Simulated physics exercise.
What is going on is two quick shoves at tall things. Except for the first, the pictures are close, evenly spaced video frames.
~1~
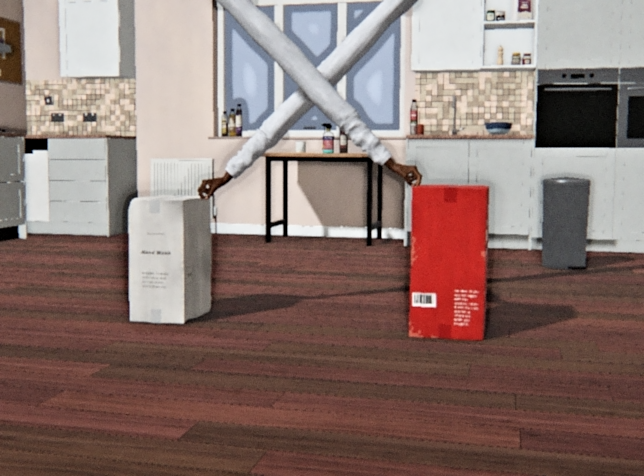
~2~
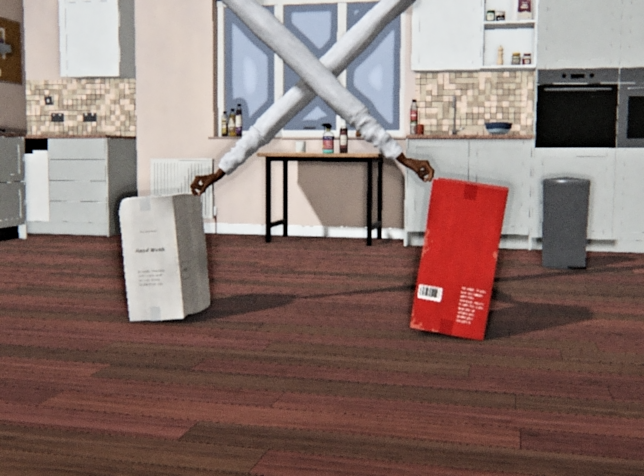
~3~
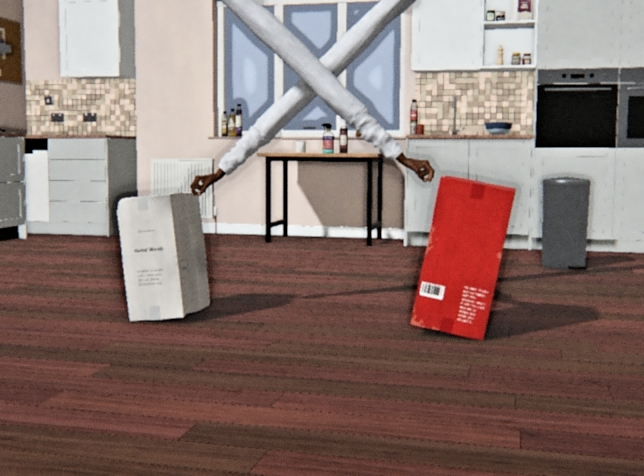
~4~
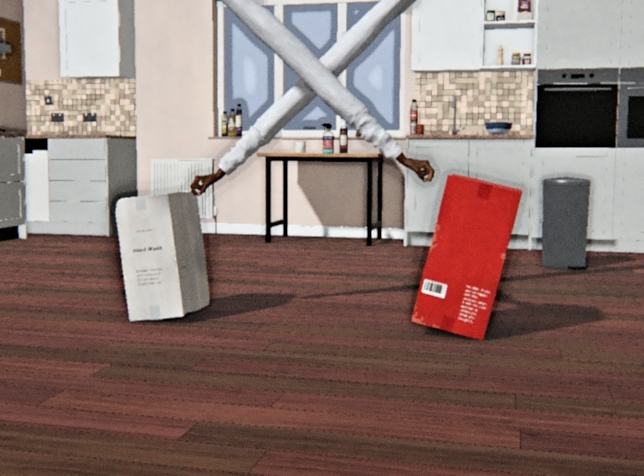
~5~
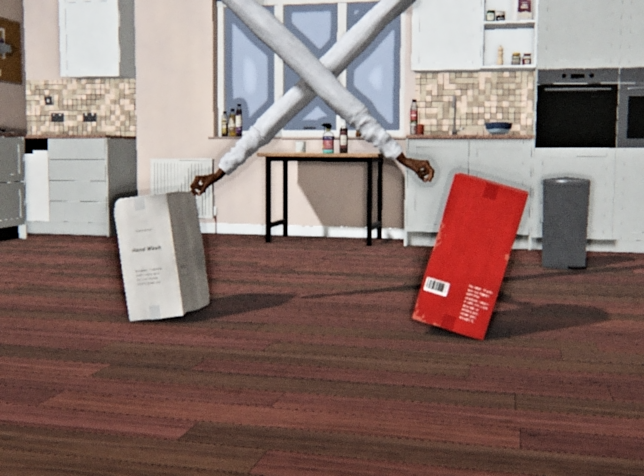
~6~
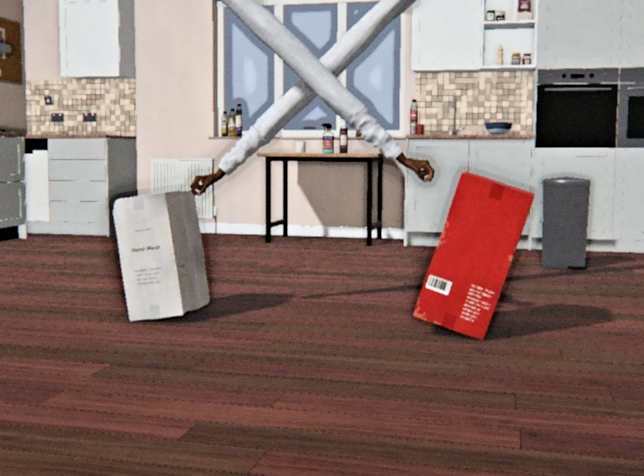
To begin with, a white box on the left and a red parcel on the right stand upright on a kitchen floor, a hand at each from crossed arms. The hands push outward, and both tilt away from each other. The red parcel then keeps leaning further right, while the white box leans slightly more left.
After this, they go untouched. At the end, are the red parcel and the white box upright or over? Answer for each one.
In the end for the red parcel it's going to be a fall; for the white box it's going to be a recovery.
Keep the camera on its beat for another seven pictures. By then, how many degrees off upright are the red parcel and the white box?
30° and 8°.
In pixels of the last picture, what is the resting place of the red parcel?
Roughly (564, 302).
Then, 0.24 s on from there, red parcel 43° off upright near (512, 257); white box upright near (170, 256).
In the end, the red parcel topples, near (564, 302); the white box settles on its feet, near (172, 257).
